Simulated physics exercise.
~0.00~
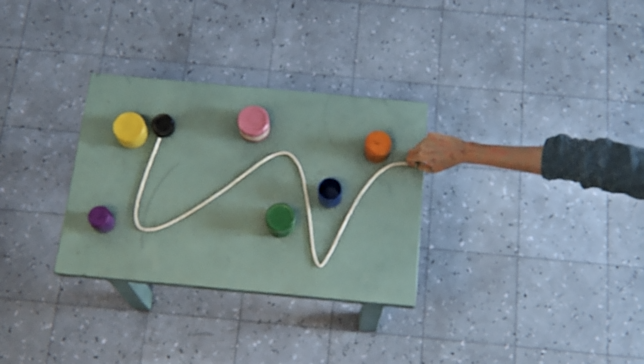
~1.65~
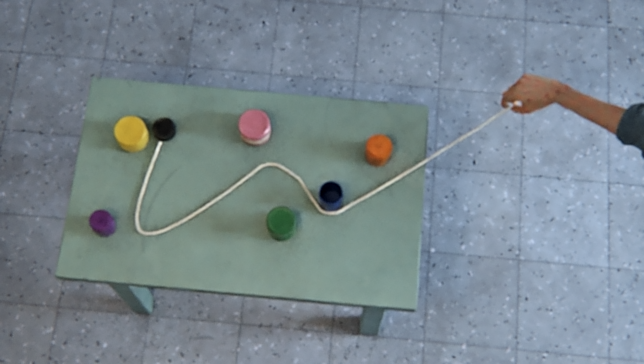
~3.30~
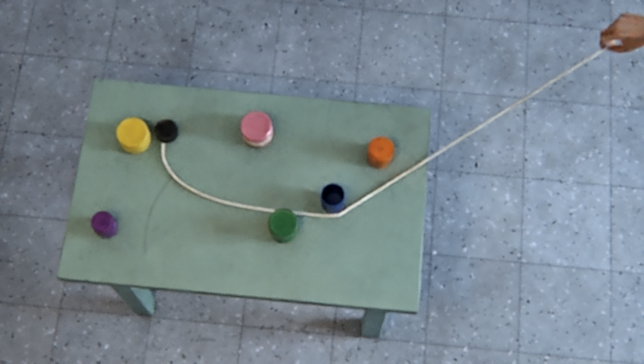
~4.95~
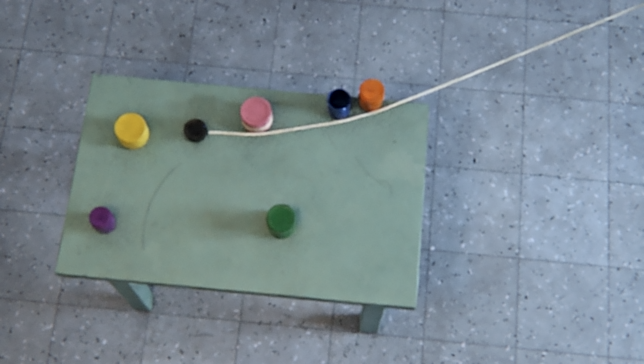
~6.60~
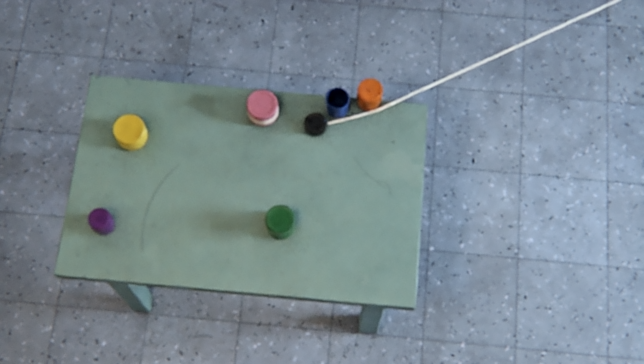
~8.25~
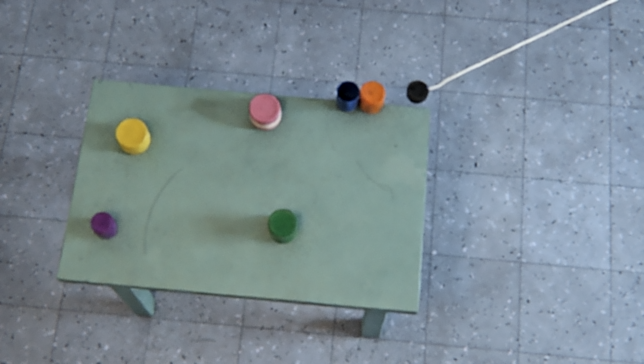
On a speckled grey tiled floor stands a green table, seen from above, with yellow, pink and orange containers along its far side and purple, green and dark blue ones nearer. A hand at the right holds a pale cord that winds between them to a small black puck beside the yellow tub. The hand pulls away to the upper right, drawing the cord taut and sweeping the blue mug up beside the orange pot, which shifts to the far edge. The puck then slides right, and the pink tin moves slightly. Finally the puck passes the far edge near the right corner, leaving everything else upright.
